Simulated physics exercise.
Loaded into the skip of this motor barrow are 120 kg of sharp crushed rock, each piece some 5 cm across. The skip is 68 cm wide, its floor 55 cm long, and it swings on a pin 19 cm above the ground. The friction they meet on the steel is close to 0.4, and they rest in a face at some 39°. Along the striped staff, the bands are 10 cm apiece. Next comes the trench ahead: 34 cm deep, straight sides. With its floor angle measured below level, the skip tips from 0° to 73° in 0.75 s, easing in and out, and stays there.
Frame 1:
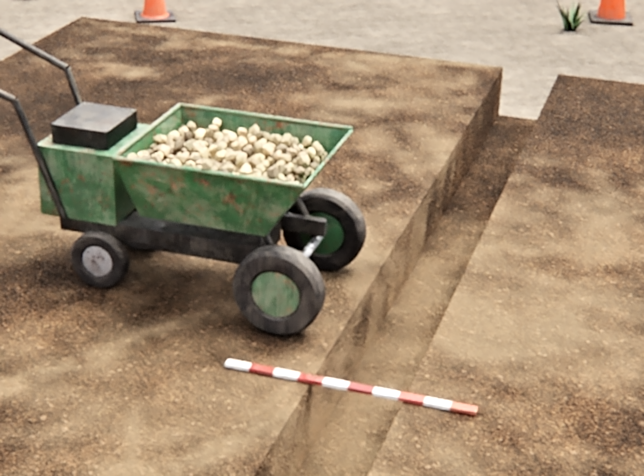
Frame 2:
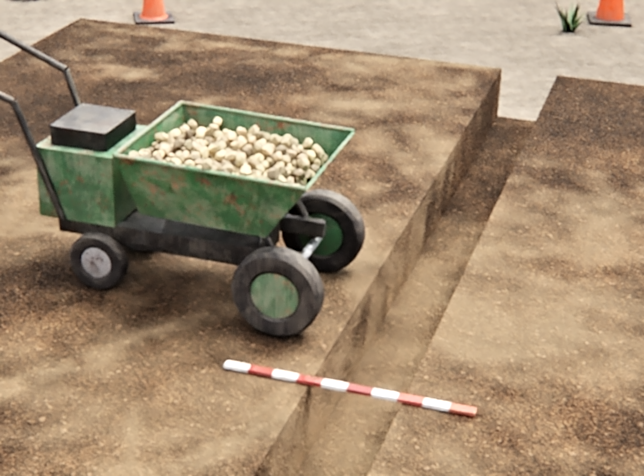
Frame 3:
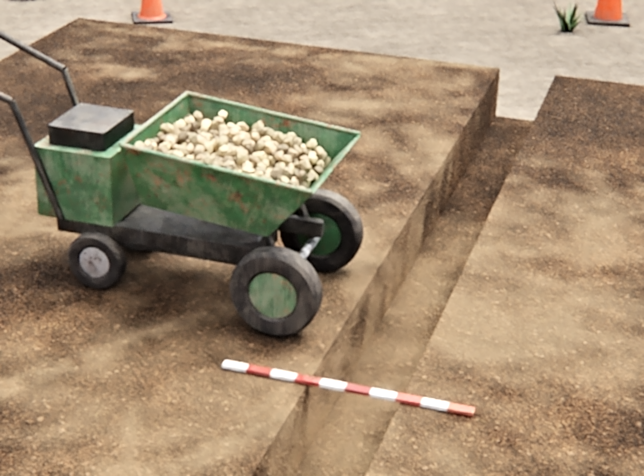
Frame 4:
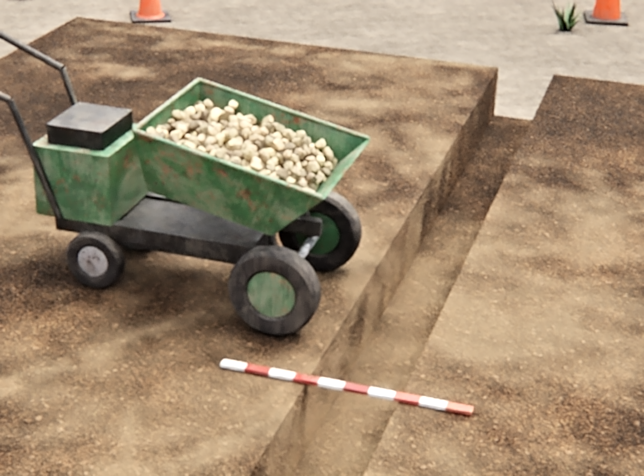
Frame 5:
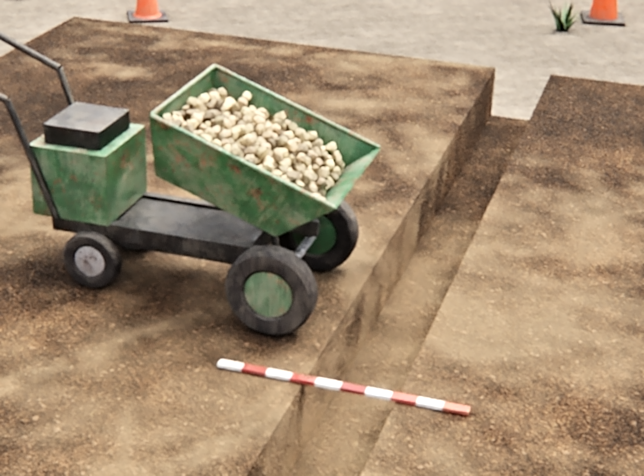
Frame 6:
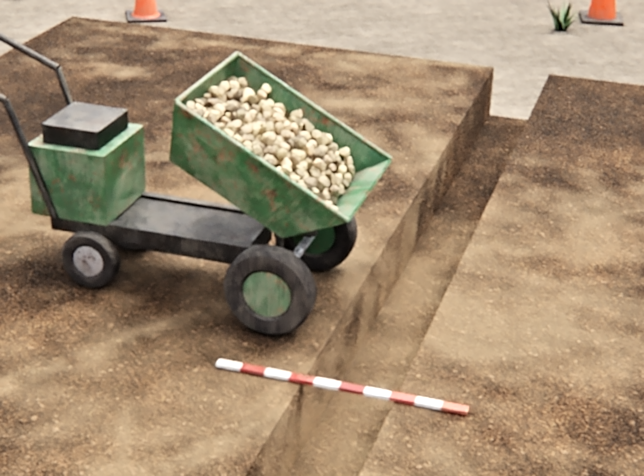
A green motor barrow loaded with pale stones stood on bare soil beside a narrow trench while its skip slowly tilted, the back end rising and the front lip lowering toward the right.
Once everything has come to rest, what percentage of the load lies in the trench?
34 %.
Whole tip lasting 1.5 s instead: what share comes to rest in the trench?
Around 50 per cent would end in the trench.
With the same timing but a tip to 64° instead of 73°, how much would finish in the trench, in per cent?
In that case near 15 per cent.
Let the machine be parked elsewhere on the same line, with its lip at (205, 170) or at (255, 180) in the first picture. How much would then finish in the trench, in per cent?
First place roughly 75%, second roughly 75%.
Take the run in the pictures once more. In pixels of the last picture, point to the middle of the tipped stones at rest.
Look at roughly (459, 326).
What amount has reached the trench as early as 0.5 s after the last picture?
About 5 per cent by then.
Then, 0.2 s after the last picture the floor is at 61°, 100 % in the skip; the foremost stones are at (390, 235).
Then, 0.5 s after the last picture the floor is at 73°, 69 % in the skip, 5 % in the trench, 26 % past the trench; the foremost stones are at (486, 348).
Then, 0.9 s after the last picture the floor is at 73°, 28 % in the skip, 13 % in the trench, 60 % past the trench; the foremost stones are past the picture's edge.
Then, 2.8 s after the last picture the floor is at 73°, 9 % in the skip, 34 % in the trench, 57 % past the trench; the foremost stones are past the picture's edge.
